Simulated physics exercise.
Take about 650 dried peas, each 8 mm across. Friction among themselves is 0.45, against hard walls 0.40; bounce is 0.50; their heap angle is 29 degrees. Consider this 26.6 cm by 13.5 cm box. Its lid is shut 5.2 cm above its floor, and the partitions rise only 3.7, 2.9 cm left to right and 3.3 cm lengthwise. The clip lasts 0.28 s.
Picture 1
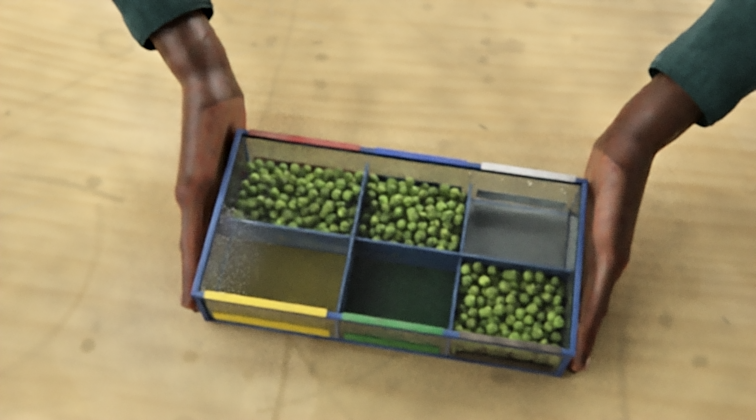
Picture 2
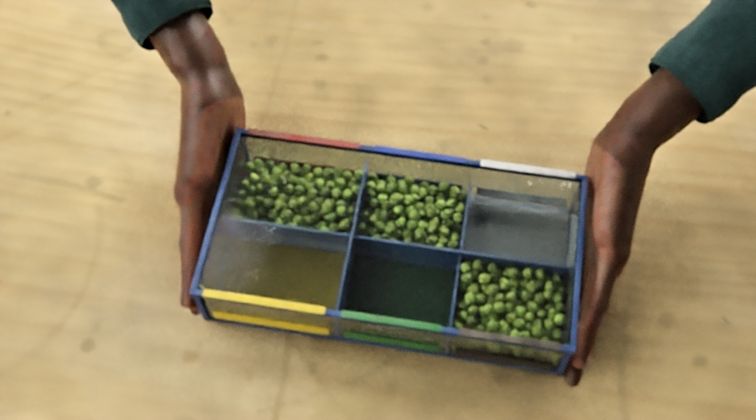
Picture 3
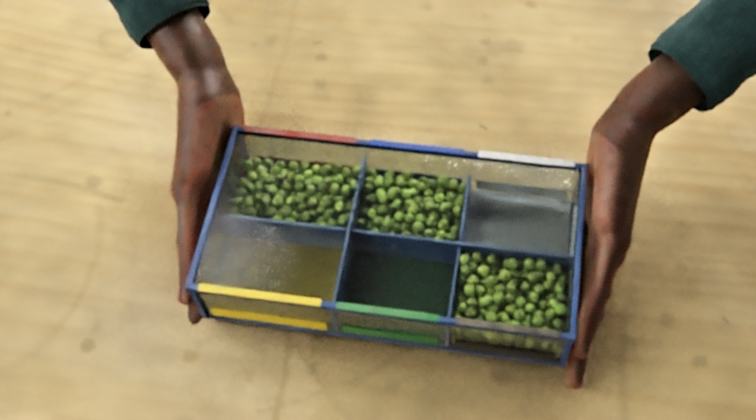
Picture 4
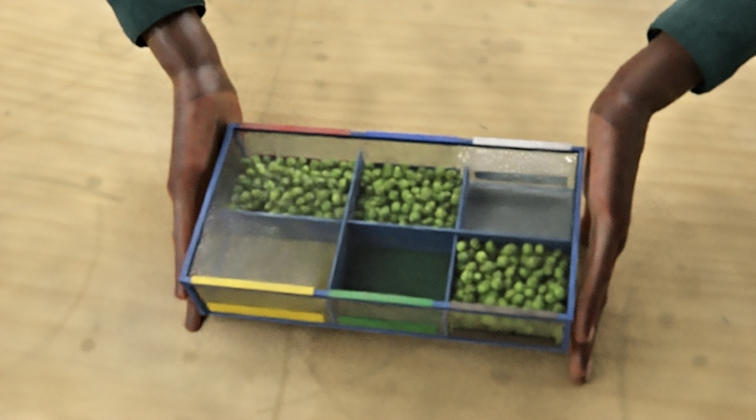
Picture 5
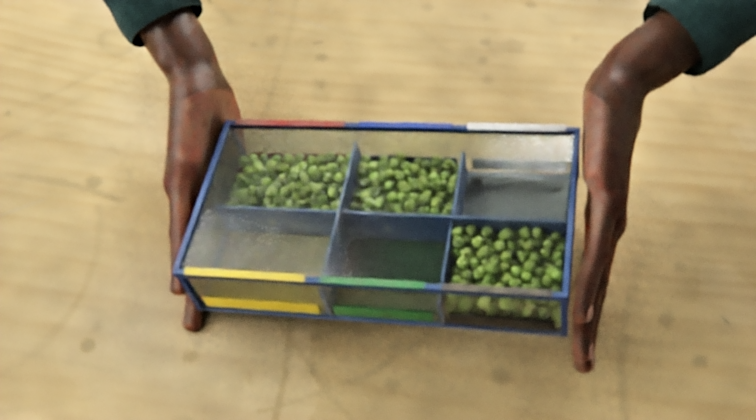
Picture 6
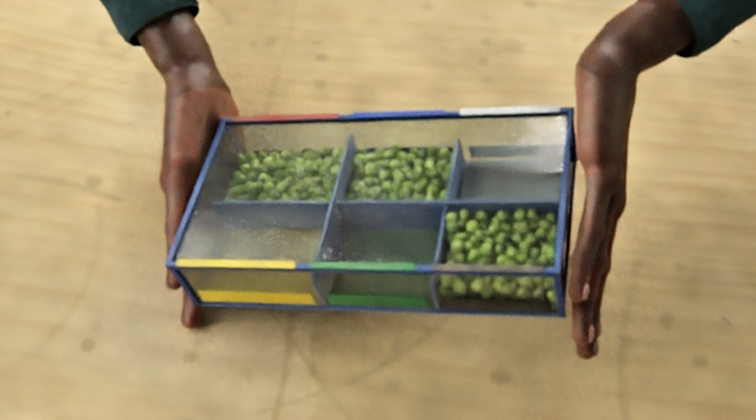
At first, two hands hold a clear-lidded, blue-edged box of six compartments nearly level above a pale wooden surface, green peas filling three of them. Then the hands gradually tilt and slightly turn the box, showing more of its front side, while the peas stay in the same three compartments.
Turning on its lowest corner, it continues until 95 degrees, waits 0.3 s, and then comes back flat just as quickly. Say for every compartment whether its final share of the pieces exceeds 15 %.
Red: Exceeds, blue: Exceeds, green: Does not exceed, yellow: Does not exceed, white: Does not exceed, black: Does not exceed.
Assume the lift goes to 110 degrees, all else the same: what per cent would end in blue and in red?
Then blue would get 45 per cent and red 45 per cent.
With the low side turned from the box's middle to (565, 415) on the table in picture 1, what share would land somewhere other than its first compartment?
45 %.
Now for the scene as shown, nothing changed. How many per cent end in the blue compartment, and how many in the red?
Blue 45 %, red 40 %.
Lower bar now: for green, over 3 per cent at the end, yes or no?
For green, the answer is affirmative.
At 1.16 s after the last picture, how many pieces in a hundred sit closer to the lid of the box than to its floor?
Roughly 50 per cent.
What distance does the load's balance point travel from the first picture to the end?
5.0 cm.
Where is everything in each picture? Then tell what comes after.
Box tilt 0 degrees, front corners at (198, 292) and (569, 351); red 35 %, blue 30 %, black 35 %, in the first frame.
Box tilt 1 degrees, front corners at (197, 290) and (570, 347), in the second frame.
Box tilt 4 degrees, front corners at (193, 285) and (570, 335), lowest corner left back, in the third frame.
Box tilt 9 degrees, front corners at (186, 278) and (567, 316), lowest corner left back, in the fourth frame.
Box tilt 14 degrees, front corners at (180, 270) and (562, 294), lowest corner left back, in the fifth frame.
Box tilt 18 degrees, front corners at (173, 263) and (554, 270), lowest corner left back; red 35 %, blue 30 %, black 35 %, in the sixth frame.
Then, 1.16 s after the last picture, tilt 95 degrees; red 40 %, blue 40 %, green 5 %, black 10 %.
Then, 1.94 s after the last picture, tilt 48 degrees; red 45 %, blue 45 %, green 5 %.
Then, 2.73 s after the last picture, tilt 0 degrees; red 40 %, blue 45 %, green 5 %, yellow 5 %.
In the end, red 40 %, blue 45 %, green 5 %, yellow 5 %, white 0 %, black 0 %.
